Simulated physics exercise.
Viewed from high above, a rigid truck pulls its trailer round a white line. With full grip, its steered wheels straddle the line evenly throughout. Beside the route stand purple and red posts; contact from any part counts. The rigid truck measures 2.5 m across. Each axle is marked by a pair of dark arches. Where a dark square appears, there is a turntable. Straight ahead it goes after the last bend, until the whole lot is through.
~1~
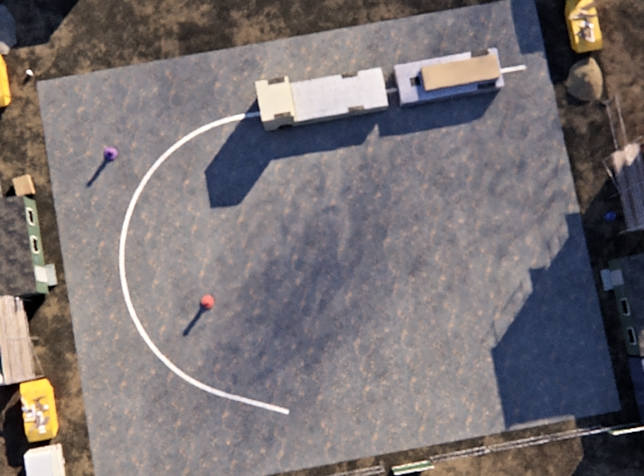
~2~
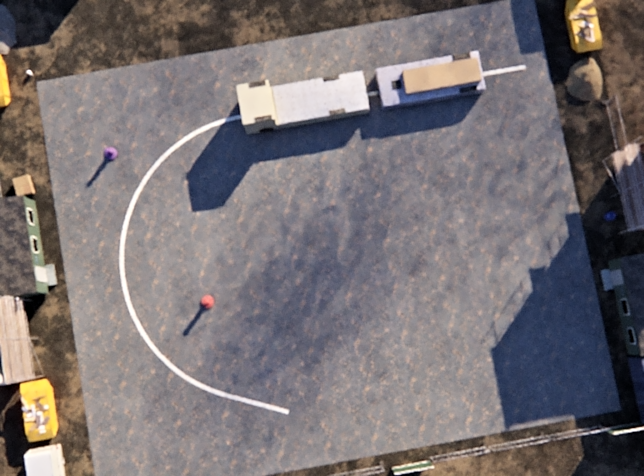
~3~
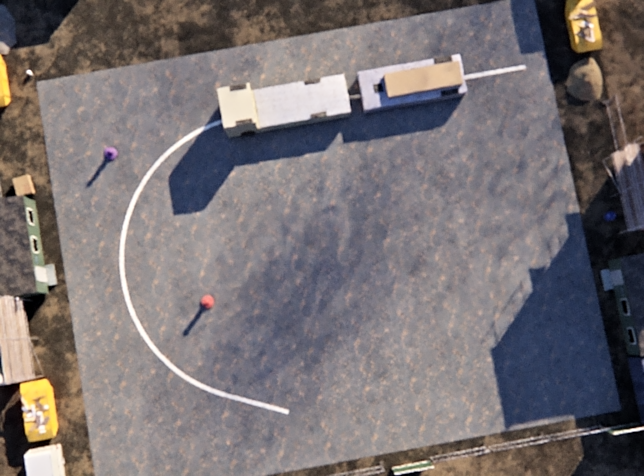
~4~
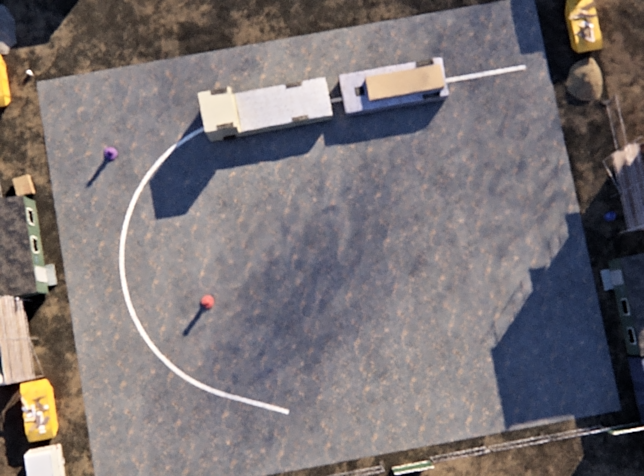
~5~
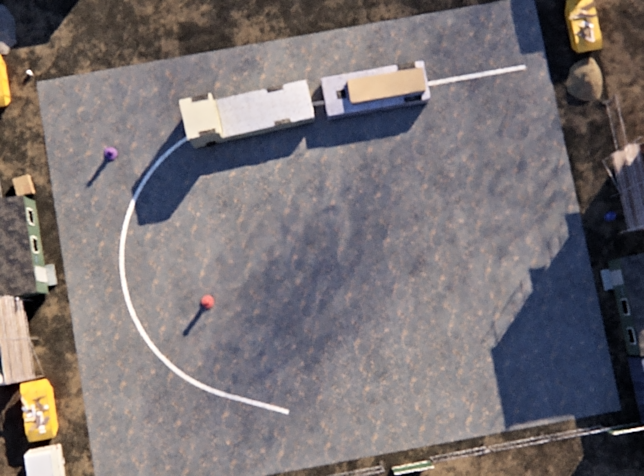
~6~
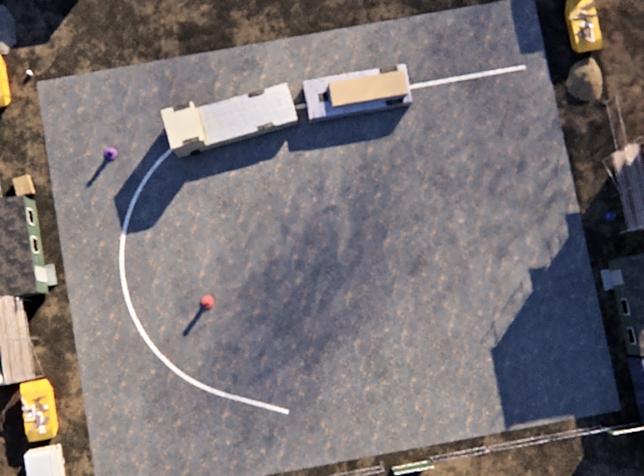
To begin with, seen from high above, a pale truck and its trailer sit along the top of a white line on grey paving, with purple and red posts nearby. The truck pulls the trailer steadily leftward along the line, then angles slightly downward as it enters the curve, nearing the purple post.
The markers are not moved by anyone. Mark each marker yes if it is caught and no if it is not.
Purple: No, red: No.
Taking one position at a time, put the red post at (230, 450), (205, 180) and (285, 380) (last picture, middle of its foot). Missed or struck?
In the first spot it is left alone, in the second contacted, and in the third contacted.
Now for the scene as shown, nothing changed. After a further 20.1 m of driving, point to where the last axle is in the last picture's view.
Somewhere around pixel (166, 203).
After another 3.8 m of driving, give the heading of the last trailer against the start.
About 0°.
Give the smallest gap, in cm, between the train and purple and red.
Results - purple 70, red 20.
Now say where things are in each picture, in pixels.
Nose (263, 108); last axle (483, 69); still straight; purple (110, 153), red (207, 302); 1 trailer, in the first frame.
Nose (244, 111); last axle (465, 73); still straight, in the second frame.
Nose (226, 114); last axle (447, 76); still straight, in the third frame.
Nose (207, 118); last axle (428, 79); turned 1°, in the fourth frame.
Nose (190, 125); last axle (410, 82); turned 3°, in the fifth frame.
Nose (173, 135); last axle (392, 85); turned 6°; purple (110, 153), red (207, 302), in the sixth frame.
After another 3.6 m, the last axle is at (339, 95) of the last picture, 5 cm off the line; purple has been passed with 75 cm to spare.
After another 8.1 m, the last axle is at (278, 110) of the last picture, 25 cm off the line.
After another 16.2 m, the last axle is at (191, 164) of the last picture, 180 cm off the line.
After another 29.8 m, the last axle is at (182, 320) of the last picture, 265 cm off the line; red has been passed with 20 cm to spare.
After another 40.6 m, the last axle is at (321, 412) of the last picture, 65 cm off the line; 0 of 2 struck in all.
